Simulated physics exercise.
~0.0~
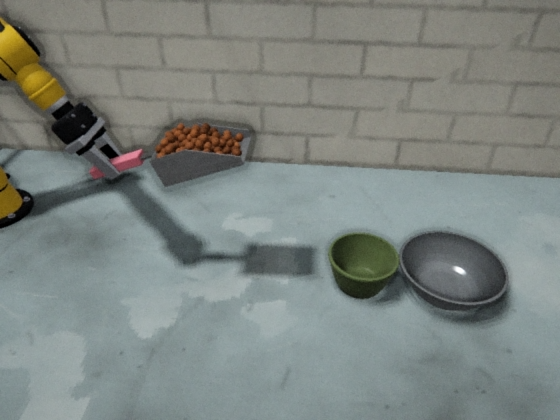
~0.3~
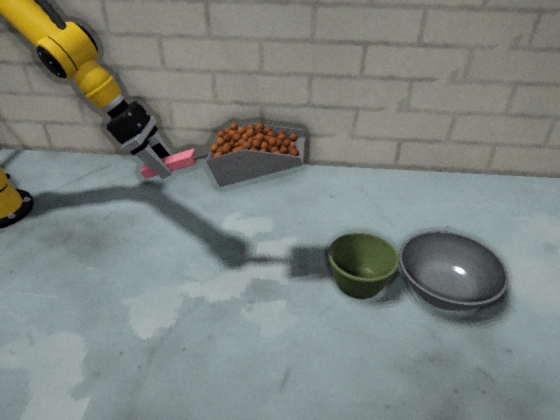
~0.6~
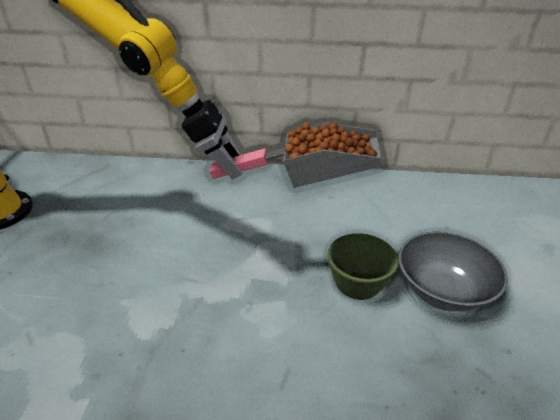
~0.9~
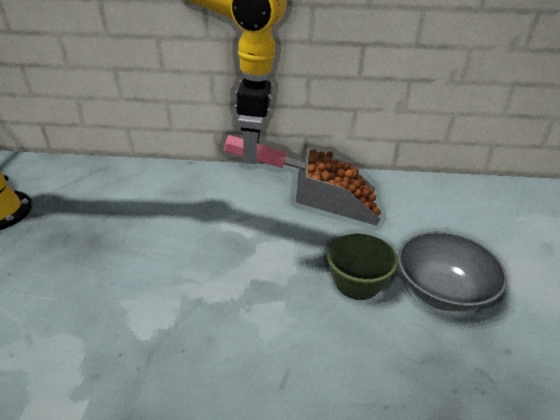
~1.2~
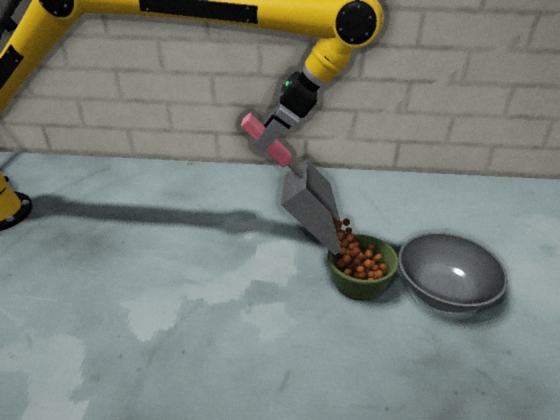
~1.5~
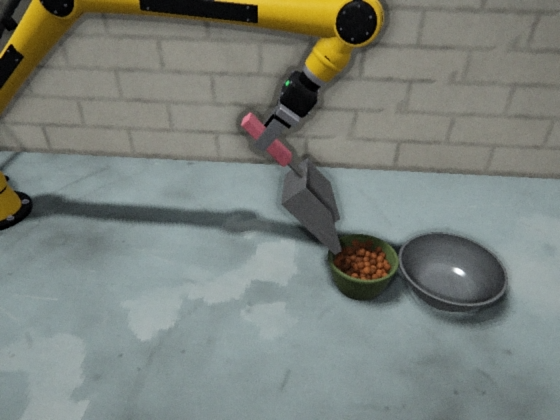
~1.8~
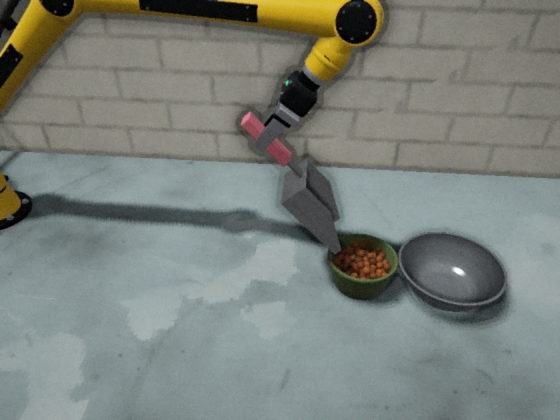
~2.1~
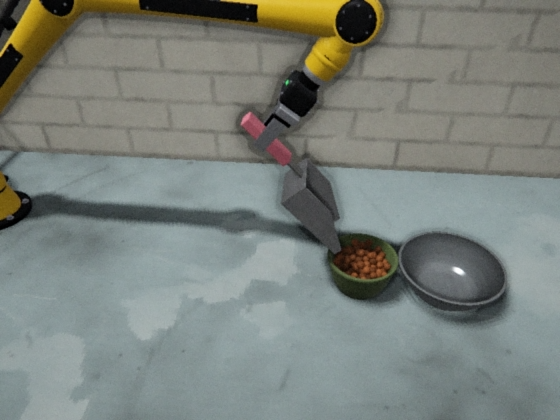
A yellow and black robot arm reaches in from the left over a pale blue-grey tabletop, seen from the front and slightly above, with a whitish brick wall behind. It grips the pink handle of a grey scoop heaped with brown hazelnuts, while a green bowl and a larger dark grey bowl sit at the right. The arm carries the scoop rightward, level, towards the green bowl. It then tips the scoop steeply forward, and the nuts pour into the green bowl. The arm holds still with the emptied scoop tilted over it, the grey bowl still empty.
